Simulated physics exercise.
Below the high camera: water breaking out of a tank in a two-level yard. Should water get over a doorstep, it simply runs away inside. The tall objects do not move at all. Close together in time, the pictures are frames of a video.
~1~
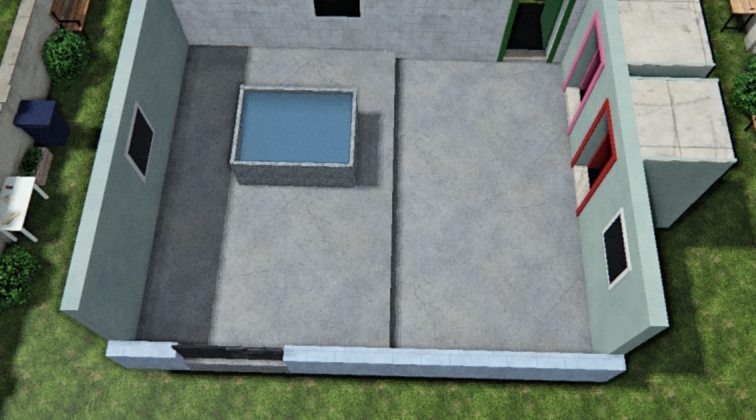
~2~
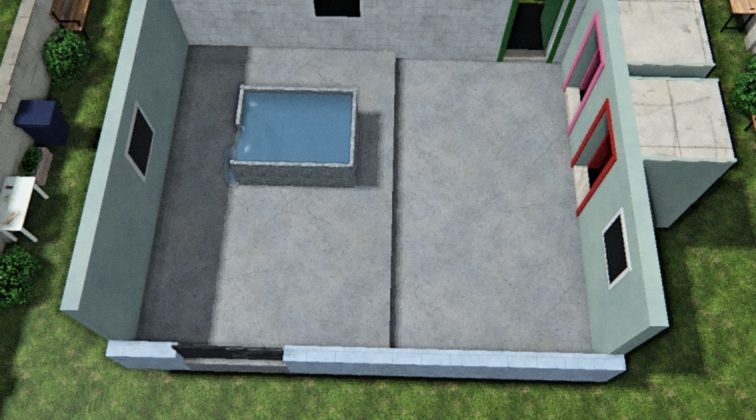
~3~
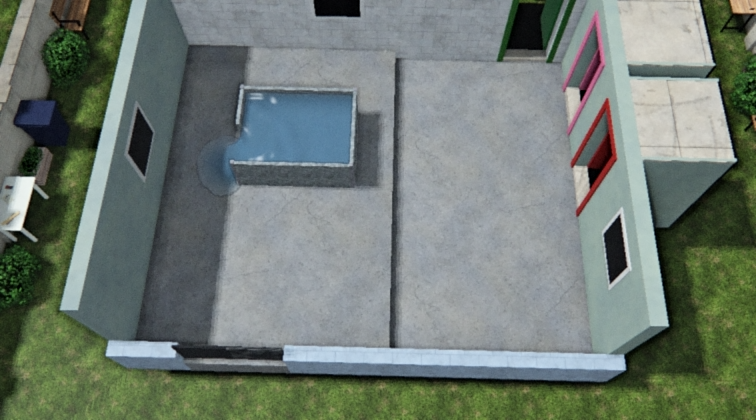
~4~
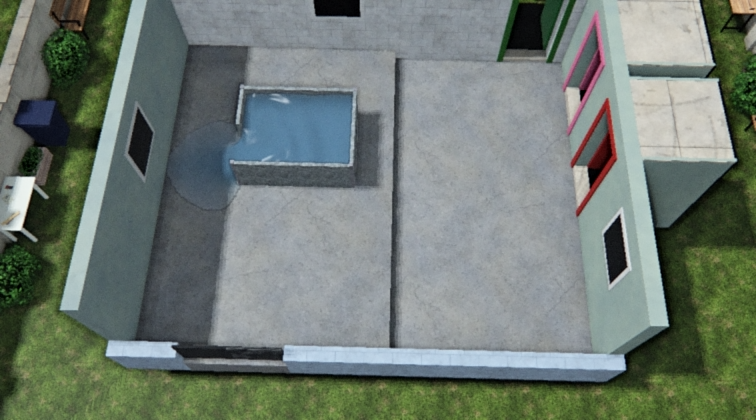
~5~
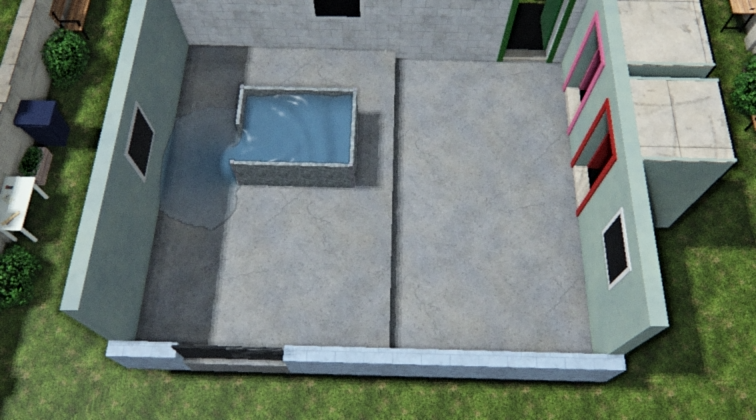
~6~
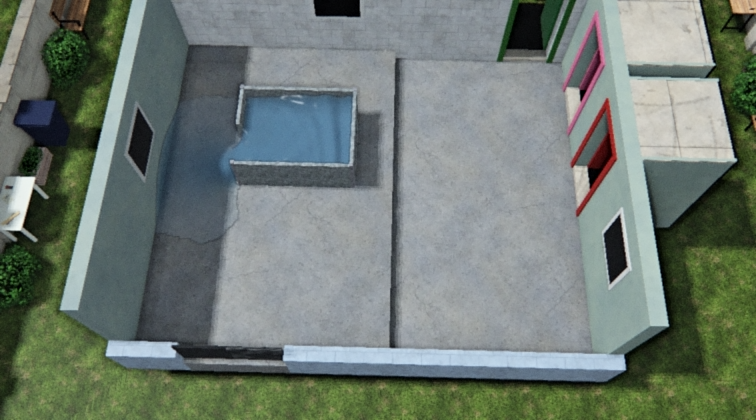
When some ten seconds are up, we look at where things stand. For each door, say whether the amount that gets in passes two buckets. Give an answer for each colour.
Pink door: No, red door: No, green door: No.
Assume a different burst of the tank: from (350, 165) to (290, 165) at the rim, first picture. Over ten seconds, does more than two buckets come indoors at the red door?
Note: Red falls short.
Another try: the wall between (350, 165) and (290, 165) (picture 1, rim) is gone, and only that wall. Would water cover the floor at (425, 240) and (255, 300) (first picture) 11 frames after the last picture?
Well, the first place would be submerged and the second one submerged.
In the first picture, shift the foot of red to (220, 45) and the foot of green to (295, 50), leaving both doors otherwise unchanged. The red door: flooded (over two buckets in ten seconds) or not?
Red: Comes in high.
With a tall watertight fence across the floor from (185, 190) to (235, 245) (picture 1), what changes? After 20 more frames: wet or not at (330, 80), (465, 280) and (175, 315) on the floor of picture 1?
Reading them off in sequence: Swamped, spared, swamped.
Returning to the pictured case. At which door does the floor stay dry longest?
Answer: The red door.
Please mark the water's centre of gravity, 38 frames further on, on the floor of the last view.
At roughly (310, 181).
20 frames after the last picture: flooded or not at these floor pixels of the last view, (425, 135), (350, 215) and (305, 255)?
First spot not wet, second not wet, third not wet.
A moment on, water covers 10 % of the floor; the pink door not reached, the red door not reached, the green door not reached.
Next, water covers 20 % of the floor; the pink door not reached, the red door not reached, the green door not reached.
Then, water covers 35 % of the floor; the pink door not reached, the red door not reached, the green door not reached.
Later, water covers 80 % of the floor; the pink door wet at the sill, nothing in, the red door not reached, the green door wet at the sill, nothing in.
In the end, water covers 95 % of the floor; the pink door wet at the sill, nothing in, the red door wet at the sill, nothing in, the green door under two buckets in.
